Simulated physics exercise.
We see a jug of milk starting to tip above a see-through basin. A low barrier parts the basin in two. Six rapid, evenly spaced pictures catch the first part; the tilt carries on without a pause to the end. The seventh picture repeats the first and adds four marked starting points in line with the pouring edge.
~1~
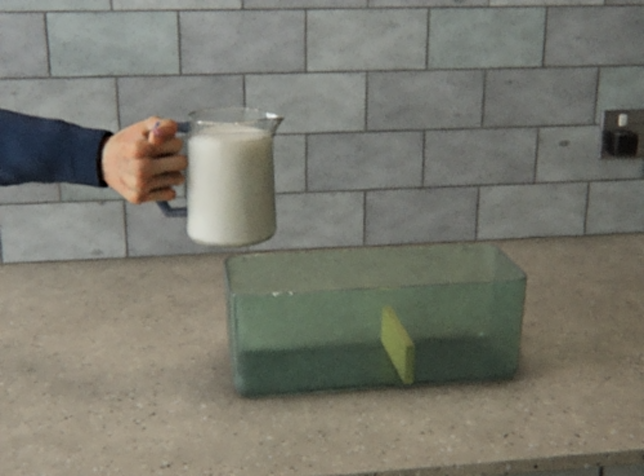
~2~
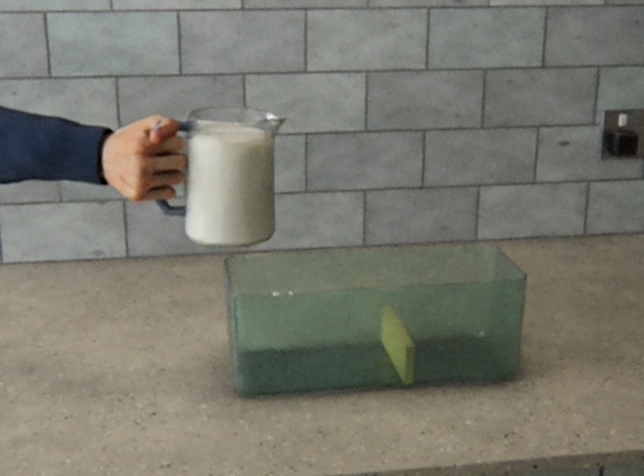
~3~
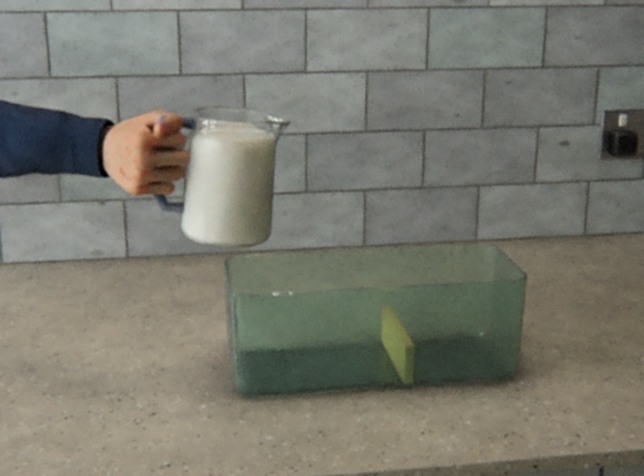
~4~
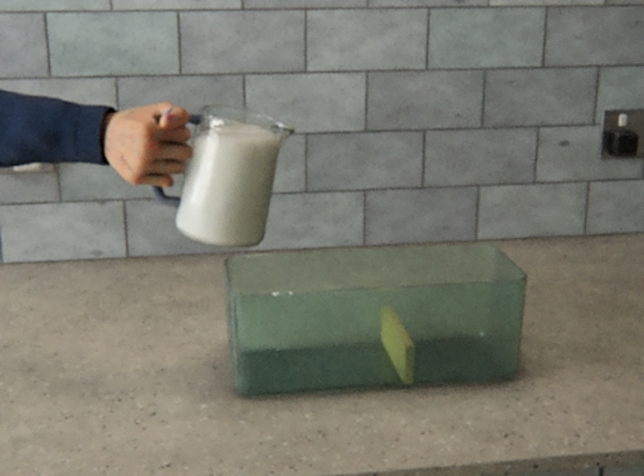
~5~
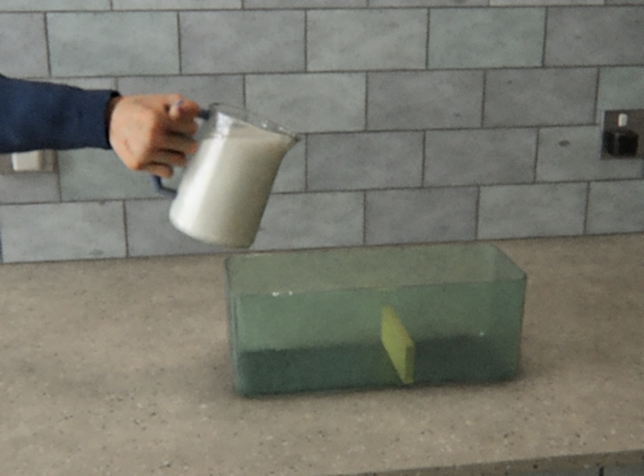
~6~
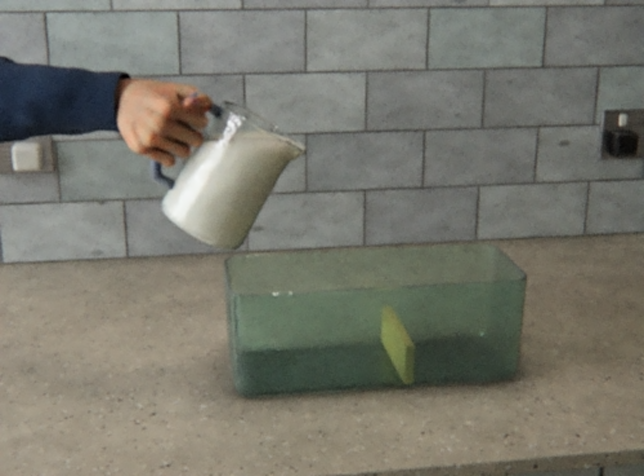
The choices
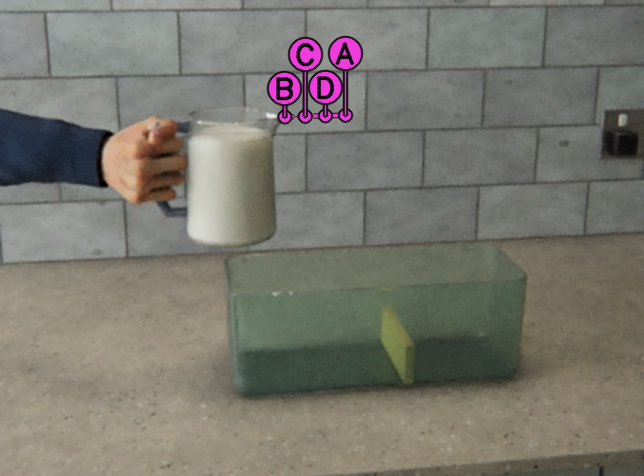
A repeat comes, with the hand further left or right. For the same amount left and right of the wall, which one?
Best: D.
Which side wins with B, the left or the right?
The left side.
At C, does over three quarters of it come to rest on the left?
Yes, it does.
On the marked copy, A at (345, 115); B at (284, 116); C at (305, 116); D at (325, 115).
With A, about 14 % ends left of the wall and 86 % right of it.
With B, about 95 % ends left of the wall and 3 % right of it.
With C, about 90 % ends left of the wall and 7 % right of it; 3 % is lost outside.
With D, about 51 % ends left of the wall and 48 % right of it.
